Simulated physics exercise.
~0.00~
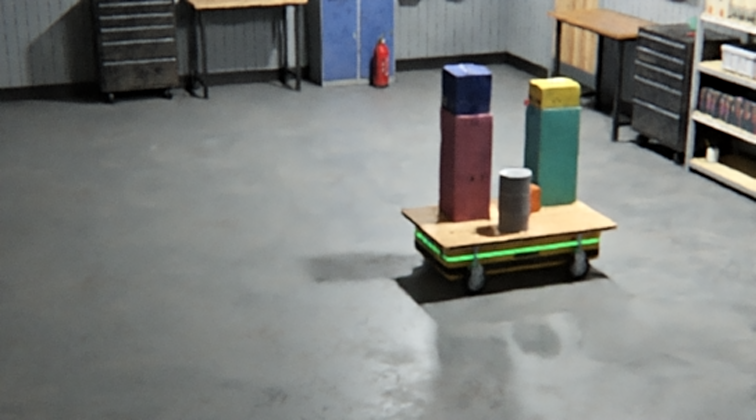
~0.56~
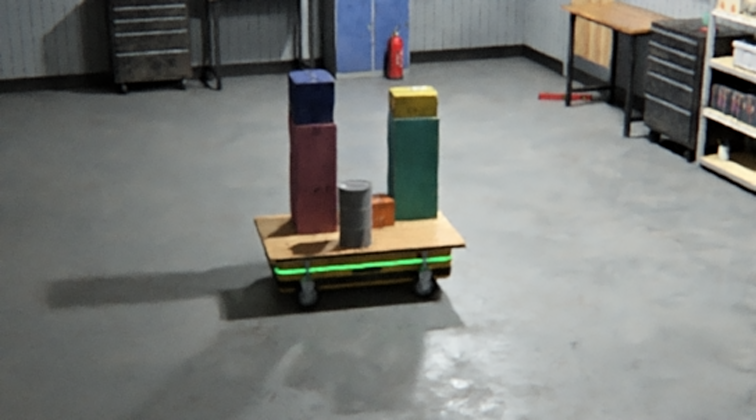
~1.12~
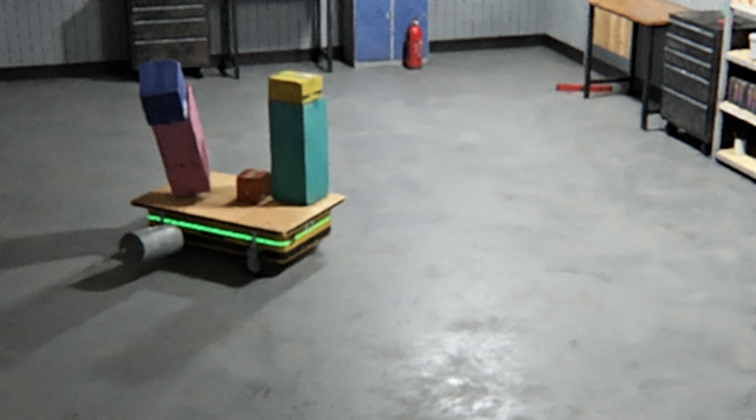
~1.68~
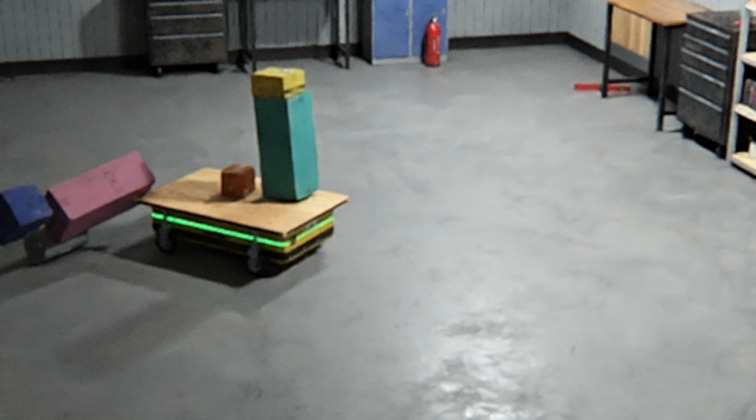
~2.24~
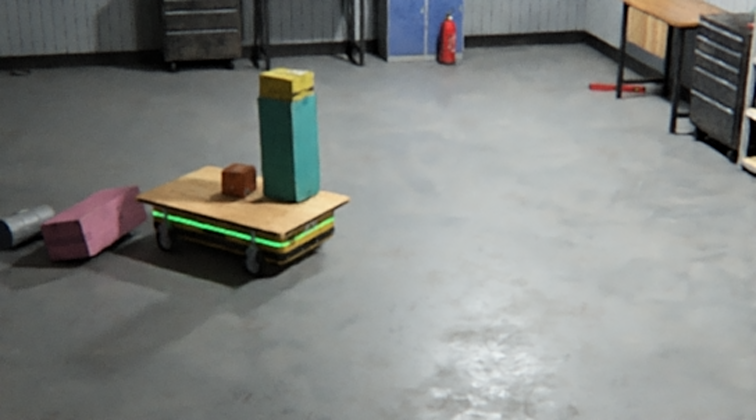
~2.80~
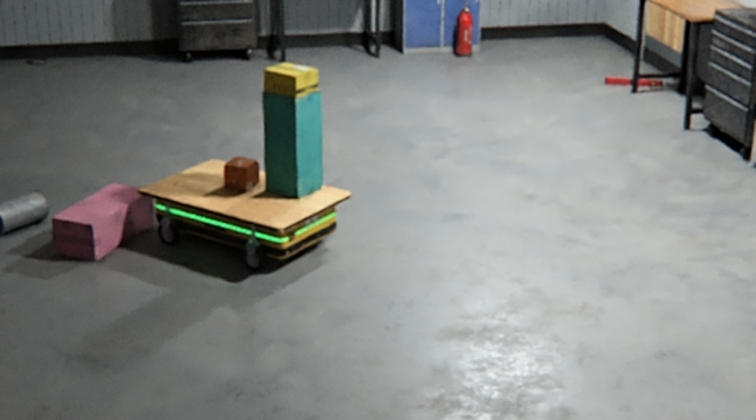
A cart rolls left, turns and stops, losing the grey canister, then blue and pink boxes.
